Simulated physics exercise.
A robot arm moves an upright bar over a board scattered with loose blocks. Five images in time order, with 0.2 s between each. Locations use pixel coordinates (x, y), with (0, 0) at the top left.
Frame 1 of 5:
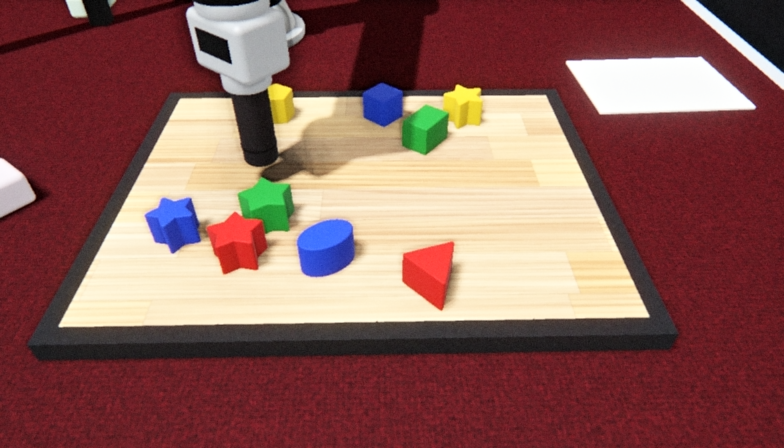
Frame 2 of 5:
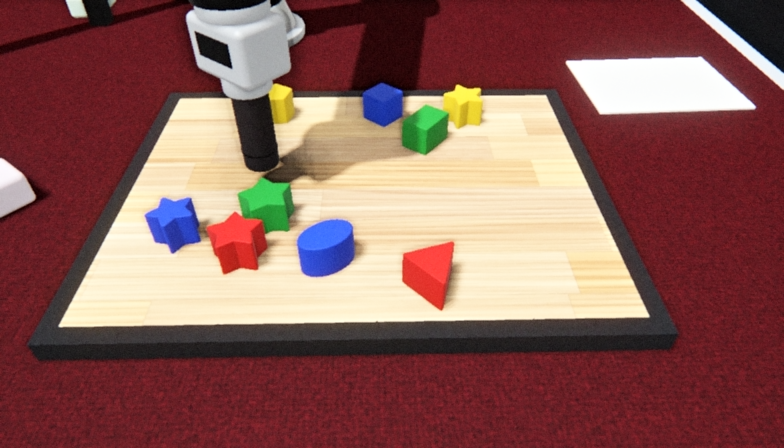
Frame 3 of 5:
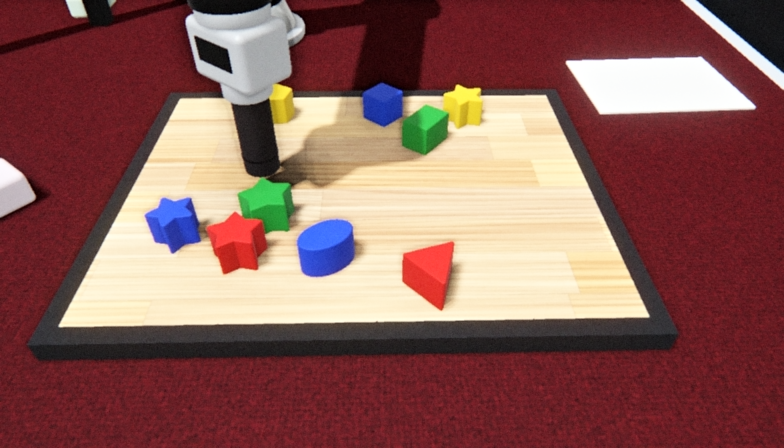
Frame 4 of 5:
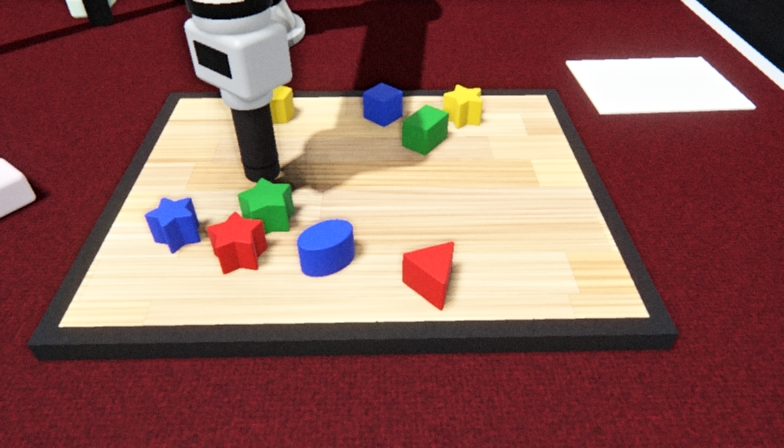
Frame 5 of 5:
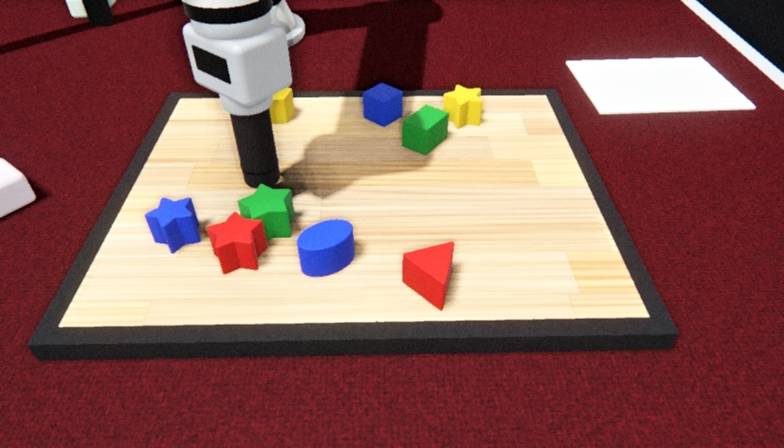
In the video, a robot arm moves an upright black bar slowly toward the viewer over a wooden board scattered with colored blocks, then nudges the green star slightly forward while the other blocks stay still.
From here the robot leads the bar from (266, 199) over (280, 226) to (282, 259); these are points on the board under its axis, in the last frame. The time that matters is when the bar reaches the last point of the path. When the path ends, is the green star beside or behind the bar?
No, it doesn't check out.
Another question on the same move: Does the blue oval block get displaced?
I believe so.
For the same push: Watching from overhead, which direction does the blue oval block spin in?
Spins counterclockwise.
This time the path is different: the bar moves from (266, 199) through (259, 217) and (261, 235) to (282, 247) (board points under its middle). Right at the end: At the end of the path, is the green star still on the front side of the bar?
It seems so.
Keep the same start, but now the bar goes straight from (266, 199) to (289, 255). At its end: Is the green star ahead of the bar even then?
That would be a yes.
On the path given first. Halfway along, bar at (277, 206); red star at (228, 248), turned 60° clockwise; green star at (278, 230).
At the end, bar at (278, 239); blue star still; red star at (227, 263), turned 130° clockwise; green star at (285, 266); blue oval block at (334, 242), turned 45° anticlockwise.
